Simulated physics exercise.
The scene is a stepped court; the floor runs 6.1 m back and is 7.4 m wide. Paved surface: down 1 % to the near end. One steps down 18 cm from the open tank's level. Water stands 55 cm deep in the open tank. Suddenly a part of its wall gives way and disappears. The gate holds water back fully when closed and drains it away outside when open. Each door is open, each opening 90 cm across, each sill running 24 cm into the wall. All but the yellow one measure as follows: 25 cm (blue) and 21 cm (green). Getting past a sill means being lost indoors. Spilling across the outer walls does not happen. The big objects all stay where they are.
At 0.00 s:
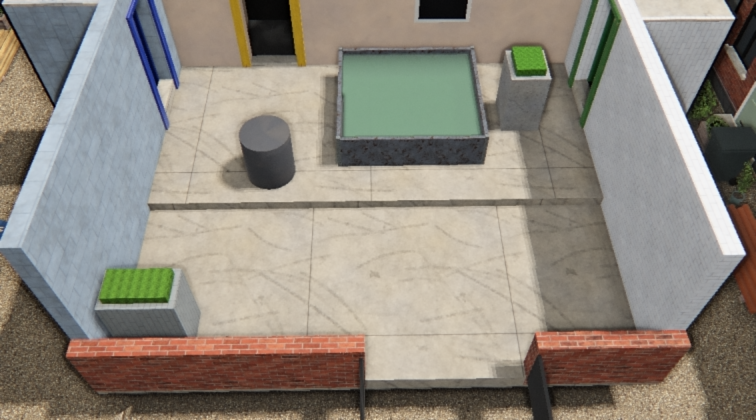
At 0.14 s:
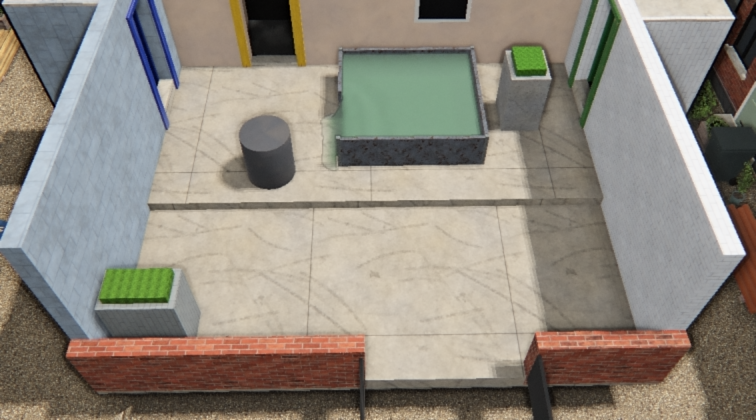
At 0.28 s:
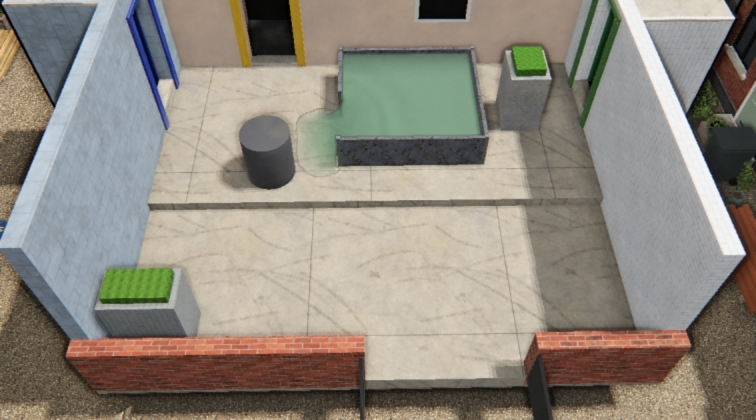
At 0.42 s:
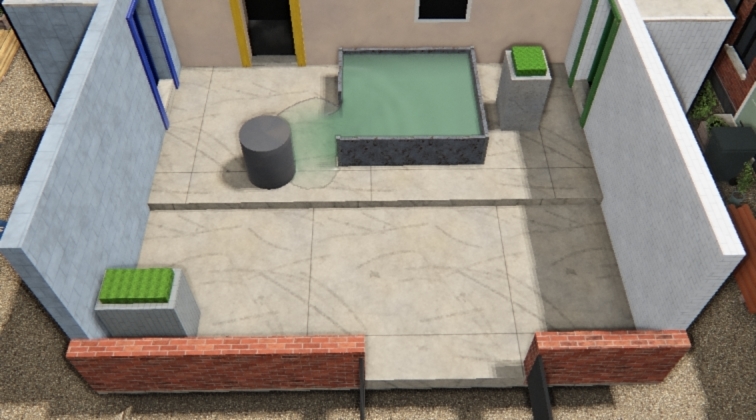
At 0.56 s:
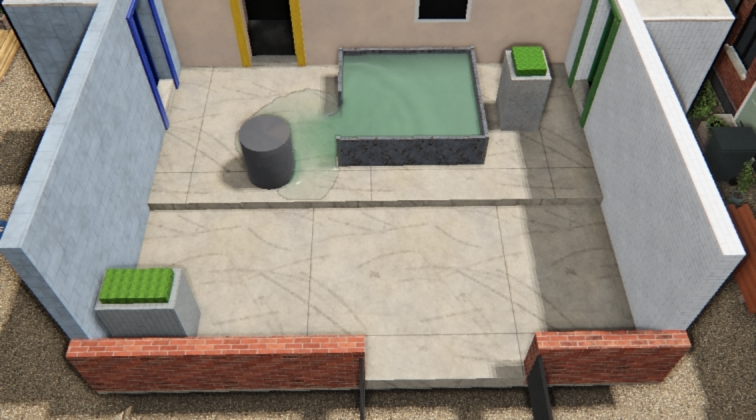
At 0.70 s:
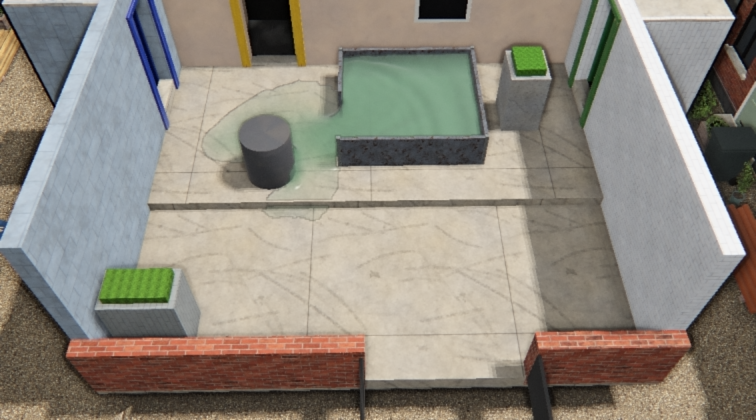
Green water spilling from the left side of a dark-walled tank, spreading thinly across pale paving and around a grey cylinder.
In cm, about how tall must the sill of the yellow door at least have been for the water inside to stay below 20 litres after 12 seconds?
It would have had to be close to 8.5 cm tall.
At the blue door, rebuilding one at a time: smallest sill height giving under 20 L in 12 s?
Blue: 21 cm.
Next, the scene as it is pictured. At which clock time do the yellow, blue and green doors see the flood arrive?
The yellow door at 1.3 s, the blue door at 1.2 s and the green door at 6.5 s.
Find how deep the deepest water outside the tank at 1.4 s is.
44 cm.
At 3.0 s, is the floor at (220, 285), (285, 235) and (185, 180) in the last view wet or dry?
Those three come out soaked, soaked and soaked, in that order.
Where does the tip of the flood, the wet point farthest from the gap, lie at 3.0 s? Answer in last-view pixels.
Look about (139, 367) in the last picture.
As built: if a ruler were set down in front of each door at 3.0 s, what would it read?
Lab note, cm: Yellow 9; blue 27; green 0.
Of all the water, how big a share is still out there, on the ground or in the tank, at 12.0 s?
Around 86 per cent of the water.
After 1.4 s water covers 20 % of the floor, deepest (44 cm) near (297, 161); 2 cm at the yellow door, 0 litres in over its 5 cm sill.
After 3.0 s water covers 45 % of the floor, deepest (30 cm) near (183, 104); 9 cm at the yellow door, 1 litre in over its 5 cm sill.
After 12.0 s water covers 85 % of the floor, deepest (12 cm) near (113, 367); 5 cm at the yellow door, 69 litres in over its 5 cm sill.
At the yellow door as built, the water arrived by 1.4 s and peaked near 11 cm at 4.2 s.
With a sill of 6.5 cm, 42 litres would have come in within the 12 s; with 10.5 cm, 8 litres. So under 20 litres takes about 8.5 cm.
